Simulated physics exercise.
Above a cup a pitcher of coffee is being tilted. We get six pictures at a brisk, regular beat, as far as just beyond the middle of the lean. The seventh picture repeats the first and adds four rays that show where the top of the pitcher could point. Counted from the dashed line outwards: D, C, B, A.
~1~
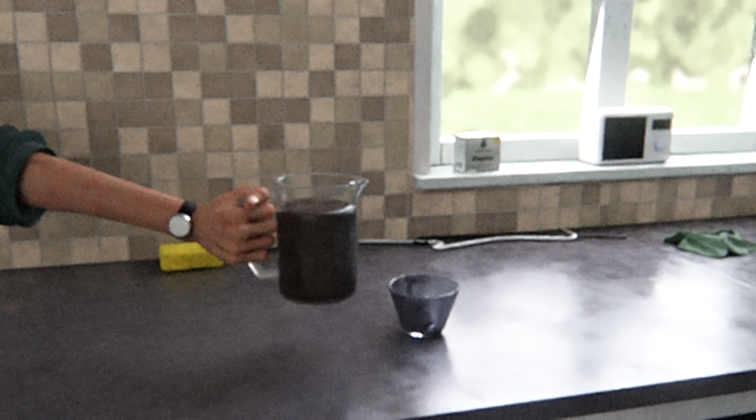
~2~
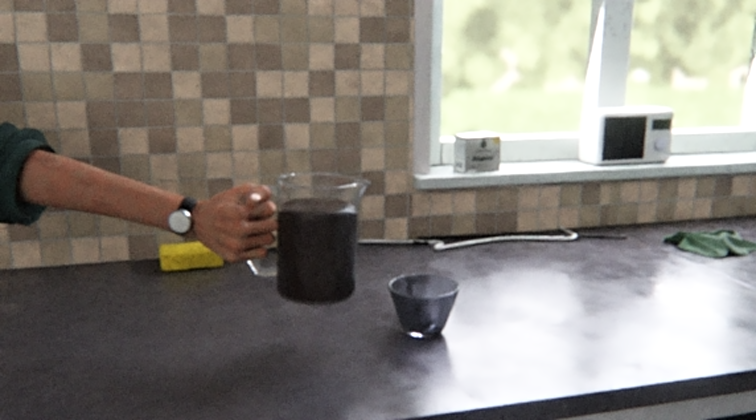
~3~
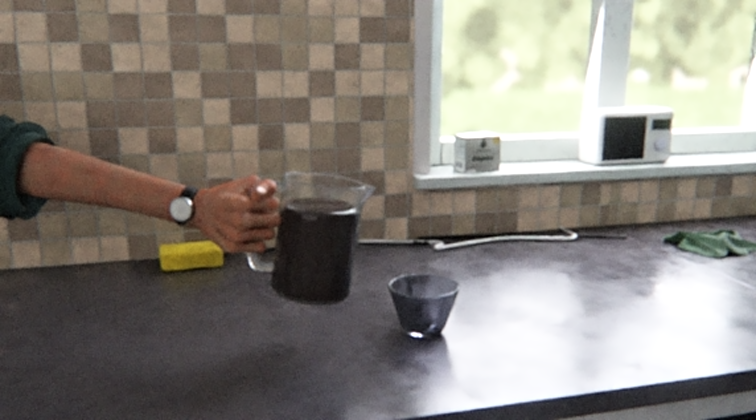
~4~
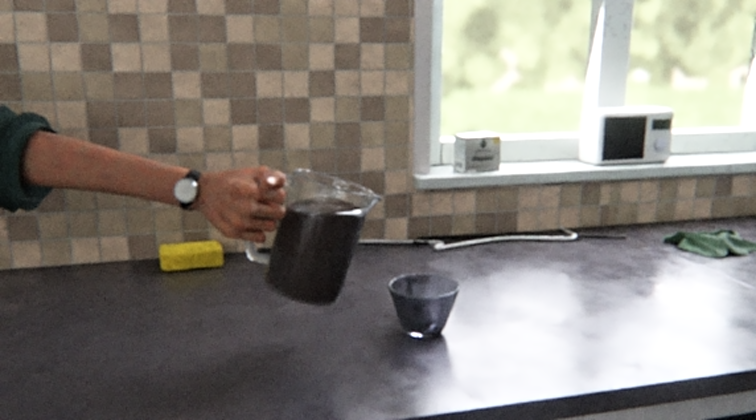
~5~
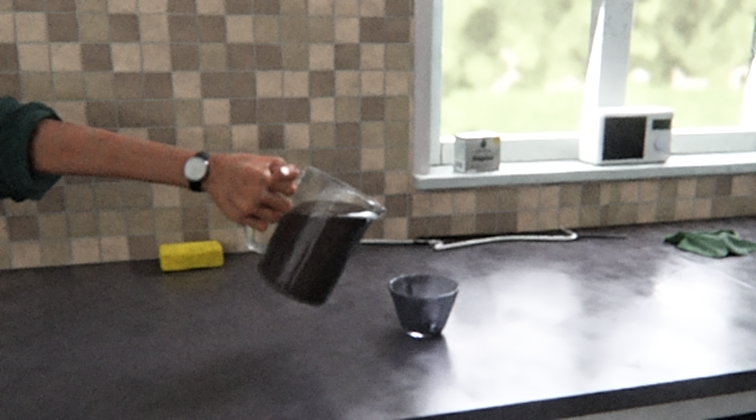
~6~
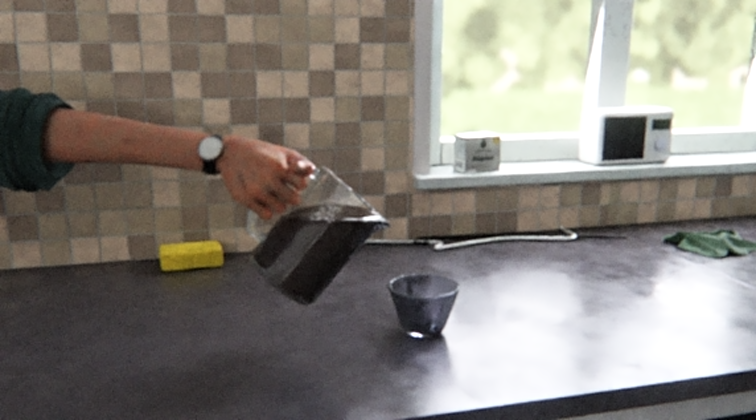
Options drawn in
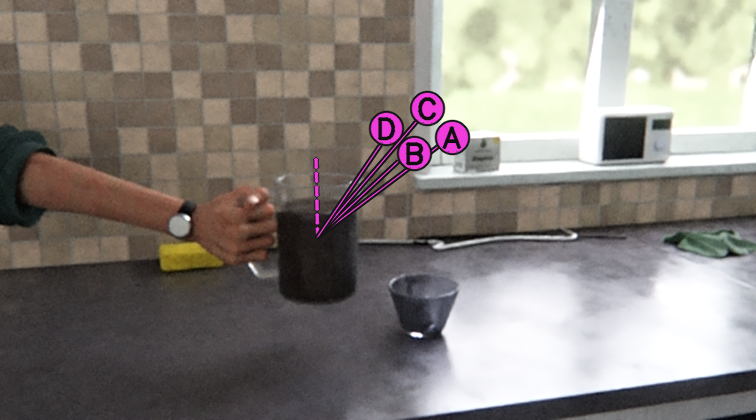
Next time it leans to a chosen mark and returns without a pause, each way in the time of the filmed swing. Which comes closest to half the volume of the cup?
Line A does it best.
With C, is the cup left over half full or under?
Under.
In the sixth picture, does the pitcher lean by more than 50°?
No.
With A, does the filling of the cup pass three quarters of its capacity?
No, less.
In magenta, A at (437, 146); B at (397, 161); C at (416, 121); D at (380, 145).
If A is chosen, the cup ends with about 50 % of what it can hold.
If B is chosen, the cup ends with about 33 % of what it can hold.
If C is chosen, the cup ends with about 17 % of what it can hold.
If D is chosen, the cup ends with about 8 % of what it can hold.
